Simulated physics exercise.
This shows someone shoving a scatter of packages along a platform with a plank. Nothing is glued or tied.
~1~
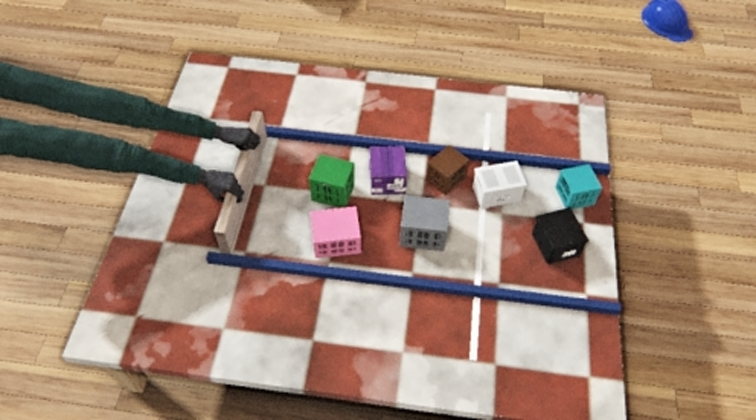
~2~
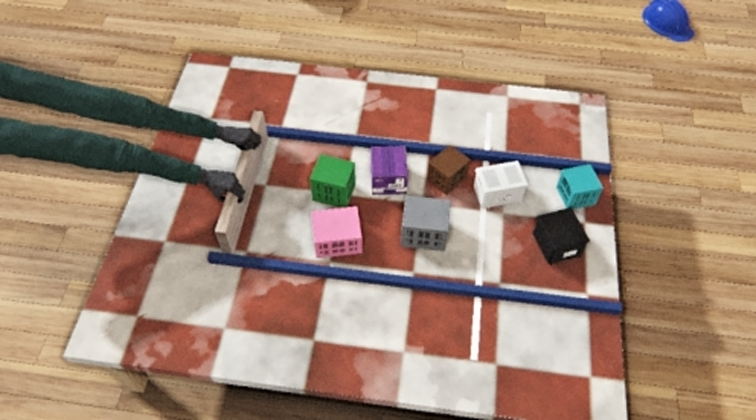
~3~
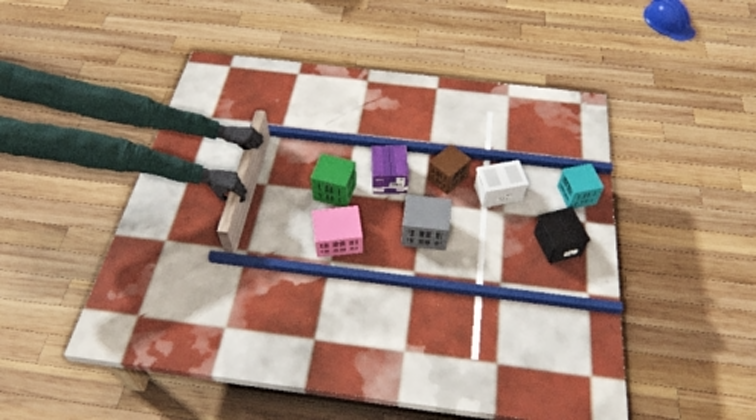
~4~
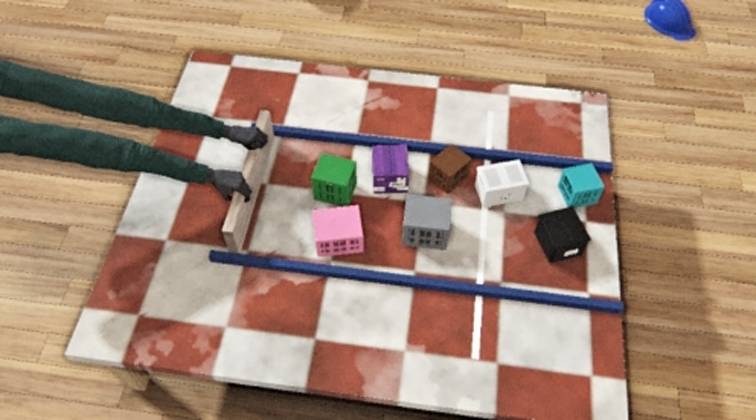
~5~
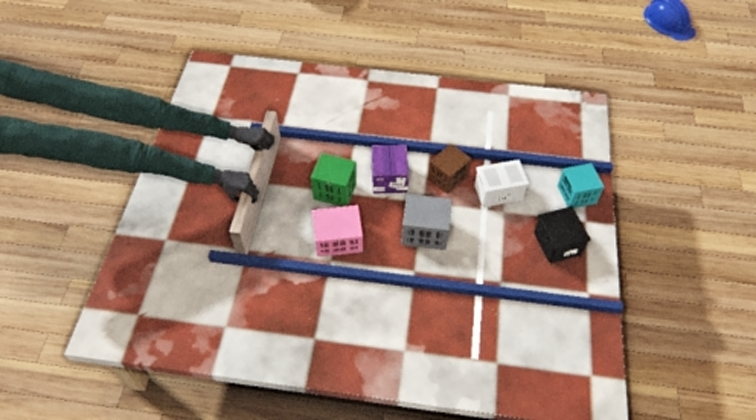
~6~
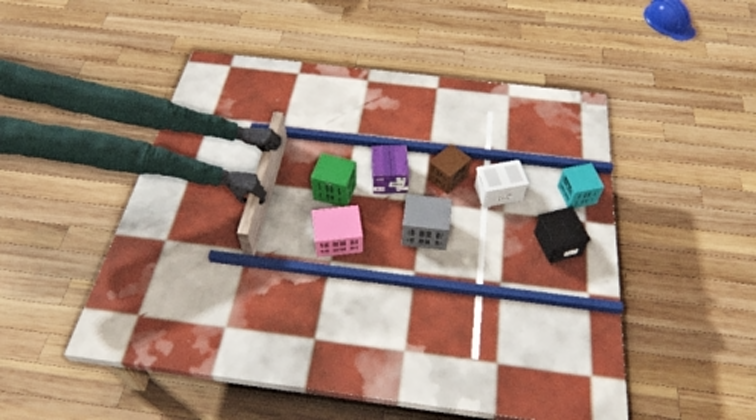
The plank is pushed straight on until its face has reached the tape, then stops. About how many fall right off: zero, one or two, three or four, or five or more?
In the end the number that fall off is zero.
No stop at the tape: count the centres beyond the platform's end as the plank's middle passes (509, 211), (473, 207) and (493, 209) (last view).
It would be 0, 0 and 0.
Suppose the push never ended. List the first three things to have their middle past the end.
They are the turquoise crate, then the black tote, then the white tote.
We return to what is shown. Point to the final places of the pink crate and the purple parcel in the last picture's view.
First (506, 262), then (507, 170).
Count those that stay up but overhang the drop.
0 of them.
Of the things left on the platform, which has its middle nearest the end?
The turquoise crate ends nearest.
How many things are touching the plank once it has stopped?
In contact: 3.
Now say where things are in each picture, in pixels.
The first picture shows turquoise crate (578, 187); black tote (559, 237); white tote (499, 186); plank (243, 181); tape (482, 222).
The second picture shows black tote (560, 237); grey crate (426, 224).
The third picture shows white tote (500, 185); plank (246, 180).
The fourth picture shows turquoise crate (580, 186); purple parcel (390, 169).
The fifth picture shows black tote (561, 236); green crate (334, 181).
The sixth picture shows turquoise crate (580, 187); black tote (561, 236); white tote (501, 185); plank (264, 182); tape (484, 221).
Early on, none off yet; turquoise crate at rest near (580, 187); black tote at rest near (561, 236); white tote at rest near (501, 185).
A while later, none off yet; turquoise crate at rest near (580, 187); black tote at rest near (561, 236); white tote moving near (504, 186).
Further along, none off yet; turquoise crate at rest near (580, 187); black tote at rest near (561, 236); white tote travelled a little near (514, 190).
Finally, the number that fall off is zero.
